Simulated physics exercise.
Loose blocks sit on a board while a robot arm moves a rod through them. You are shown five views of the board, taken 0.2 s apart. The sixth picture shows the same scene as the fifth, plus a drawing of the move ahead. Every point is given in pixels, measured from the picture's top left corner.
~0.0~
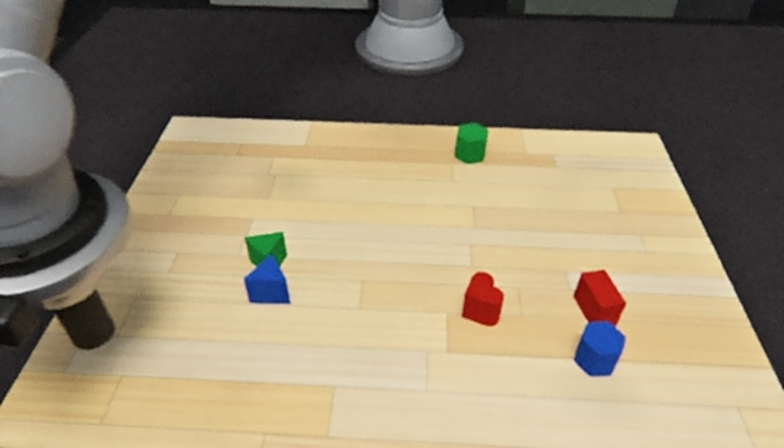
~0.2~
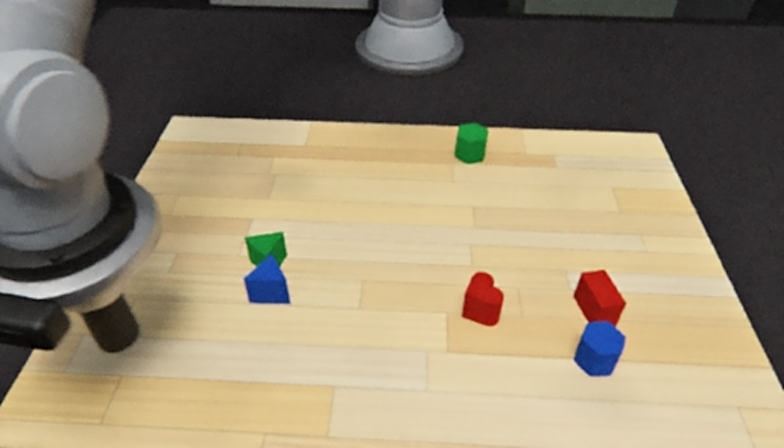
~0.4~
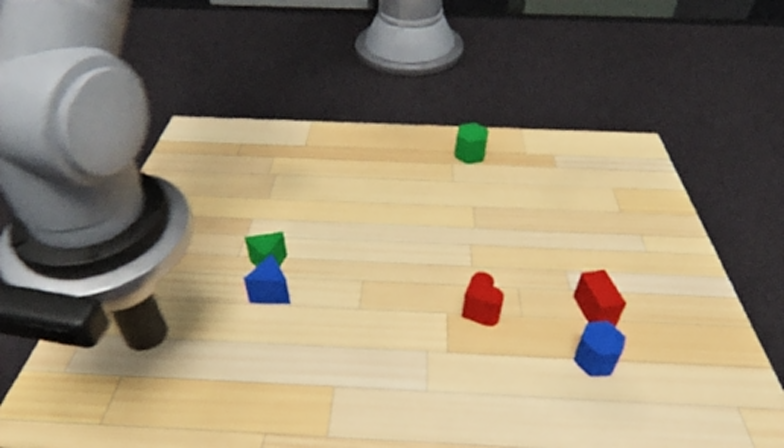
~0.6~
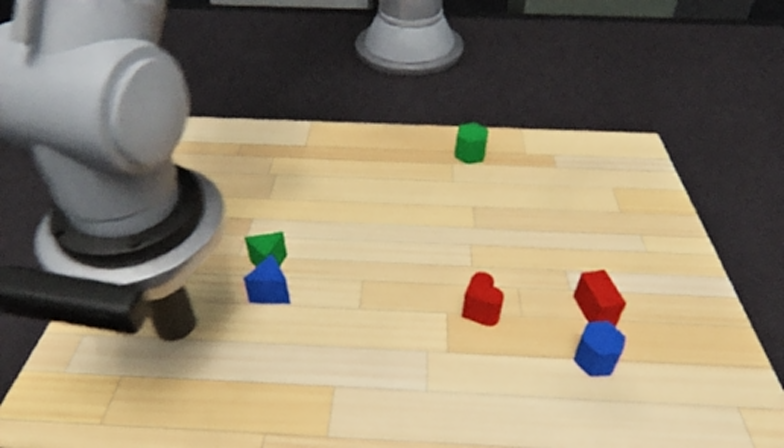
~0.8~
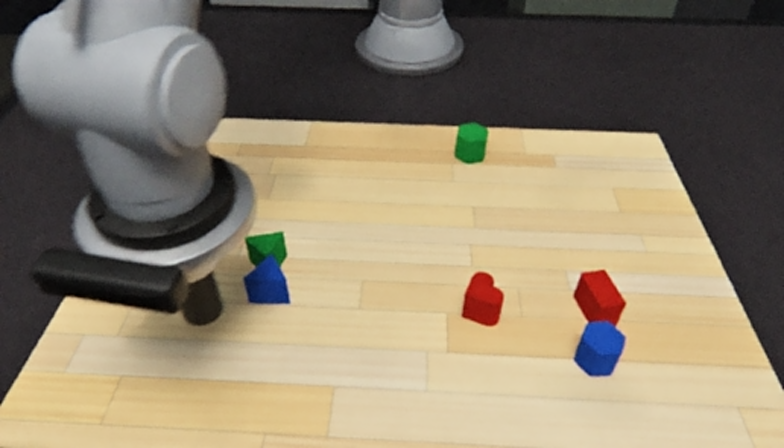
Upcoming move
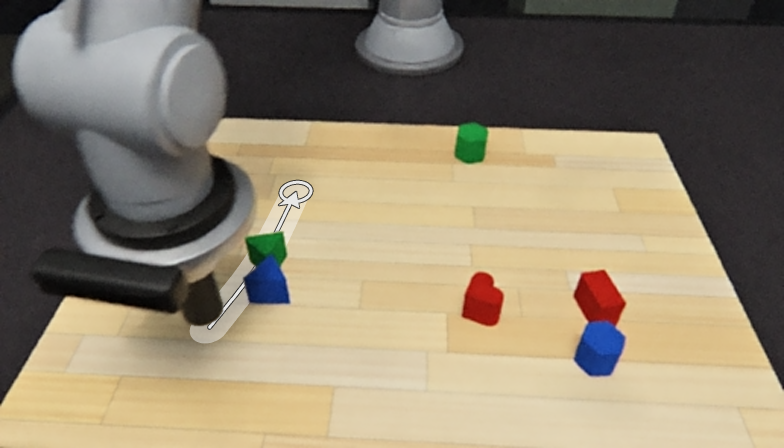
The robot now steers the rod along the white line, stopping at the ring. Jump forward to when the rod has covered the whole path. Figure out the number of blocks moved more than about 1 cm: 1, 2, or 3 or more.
The answer will be one.
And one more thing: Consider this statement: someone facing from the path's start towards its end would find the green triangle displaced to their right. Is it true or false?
Answer: True.
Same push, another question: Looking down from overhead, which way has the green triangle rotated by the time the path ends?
The green triangle rotates clockwise.
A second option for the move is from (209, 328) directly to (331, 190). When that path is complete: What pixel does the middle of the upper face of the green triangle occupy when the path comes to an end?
Final place: (343, 153).
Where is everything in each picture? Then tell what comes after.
Tip of the rod (94, 334), middles of tops, green triangle (265, 241), blue triangle (267, 271), in the first frame.
Rod (119, 337), nothing pushed, in the second frame.
Rod (147, 335), nothing pushed, in the third frame.
Rod (176, 325), nothing pushed, in the fourth frame.
Rod (204, 311), green triangle (265, 241), blue triangle (267, 271), in the fifth frame.
The line goes from (209, 328) through (250, 277) and (277, 231) to (296, 192).
The first path, step by step. One third of the way, rod (246, 260); green triangle (268, 238).
Two thirds of the way, rod (274, 215); green triangle (302, 206), turned 55° clockwise.
At the end, rod (294, 175); green triangle (303, 205), turned 65° clockwise; blue triangle unmoved.
